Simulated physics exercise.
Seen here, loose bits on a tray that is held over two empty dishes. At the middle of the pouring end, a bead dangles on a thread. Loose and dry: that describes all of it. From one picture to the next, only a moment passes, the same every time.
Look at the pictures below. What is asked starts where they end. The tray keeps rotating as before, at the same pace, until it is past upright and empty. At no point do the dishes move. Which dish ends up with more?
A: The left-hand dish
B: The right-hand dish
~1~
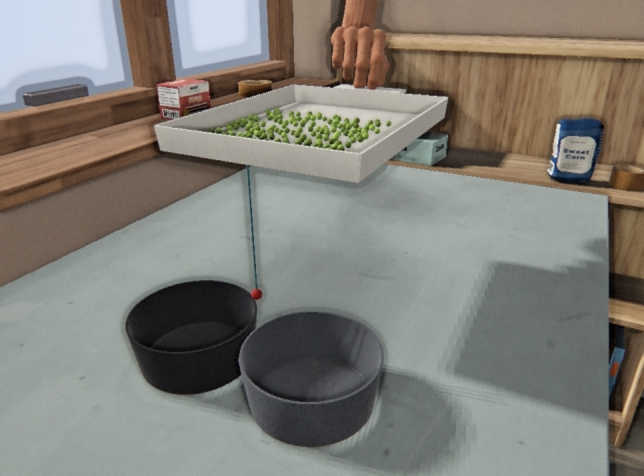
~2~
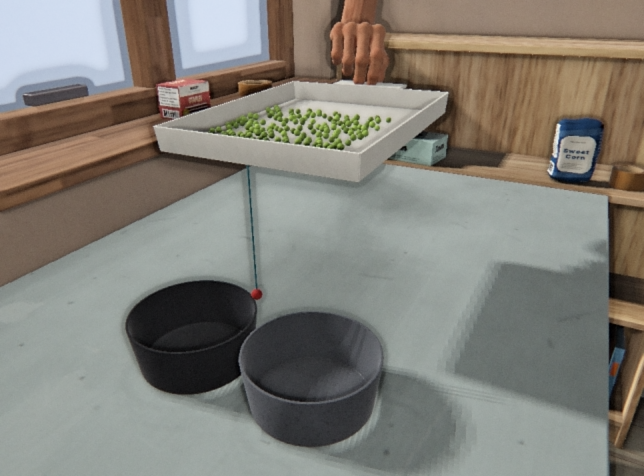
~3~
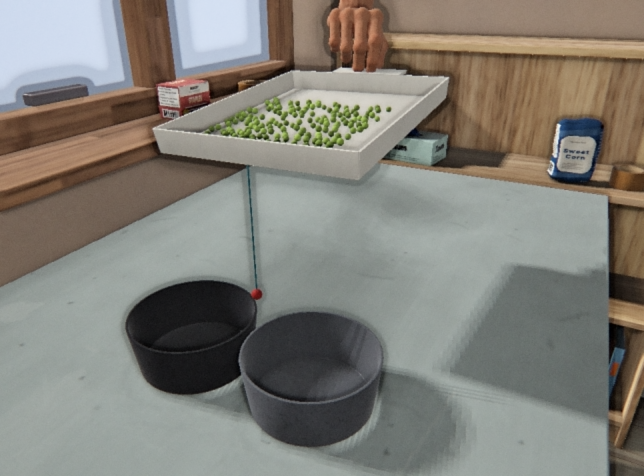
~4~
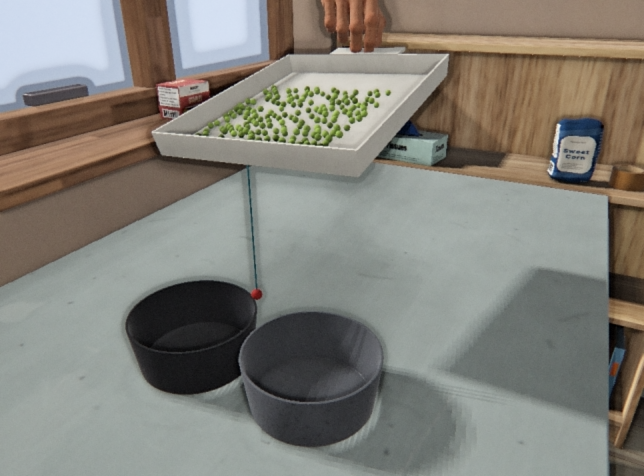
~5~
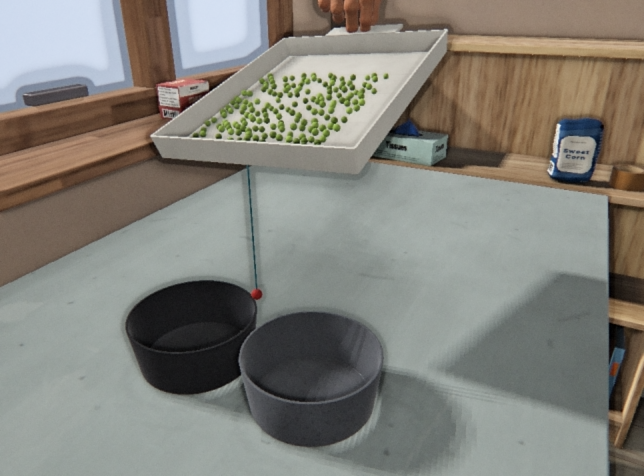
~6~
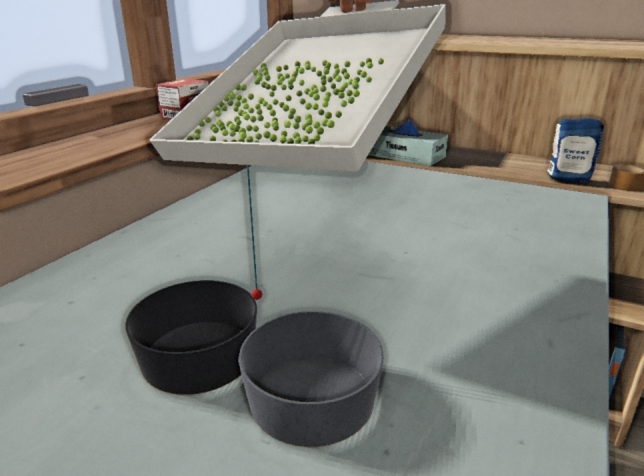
A.
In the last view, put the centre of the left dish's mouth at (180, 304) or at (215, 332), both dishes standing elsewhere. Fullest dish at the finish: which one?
Place 1 - the dish at left; place 2 - the dish at left.
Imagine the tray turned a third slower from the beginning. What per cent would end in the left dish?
That comes to about 90 in every hundred.
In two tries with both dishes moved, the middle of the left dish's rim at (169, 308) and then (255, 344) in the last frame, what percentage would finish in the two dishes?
The first yields 90 per cent and the second 10 per cent.
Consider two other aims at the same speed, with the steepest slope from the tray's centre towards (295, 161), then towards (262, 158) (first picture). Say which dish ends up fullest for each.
Try 1: The right-side dish; try 2: The left-side dish.
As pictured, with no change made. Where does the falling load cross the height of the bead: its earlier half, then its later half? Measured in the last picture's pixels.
The early half goes through (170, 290), the late half through (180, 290).
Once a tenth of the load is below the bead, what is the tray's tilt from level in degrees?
The angle is roughly 115° at that point.
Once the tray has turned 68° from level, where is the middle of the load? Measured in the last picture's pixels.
In the last view, the load is centred close to (212, 145).
Shortly afterwards, tray tipped steeply; all but a few on the tray; only a few in the air.
Next, tray tipped past a quarter turn; the bulk on the tray; a little in the left dish; only a few outside both; near a quarter in the air.
Some moments later, tray tipped past a quarter turn; all but a few in the left dish; a little outside both.
In the end, tray tipped past a quarter turn; none at all in the right dish; all but a few in the left dish; a little outside both.
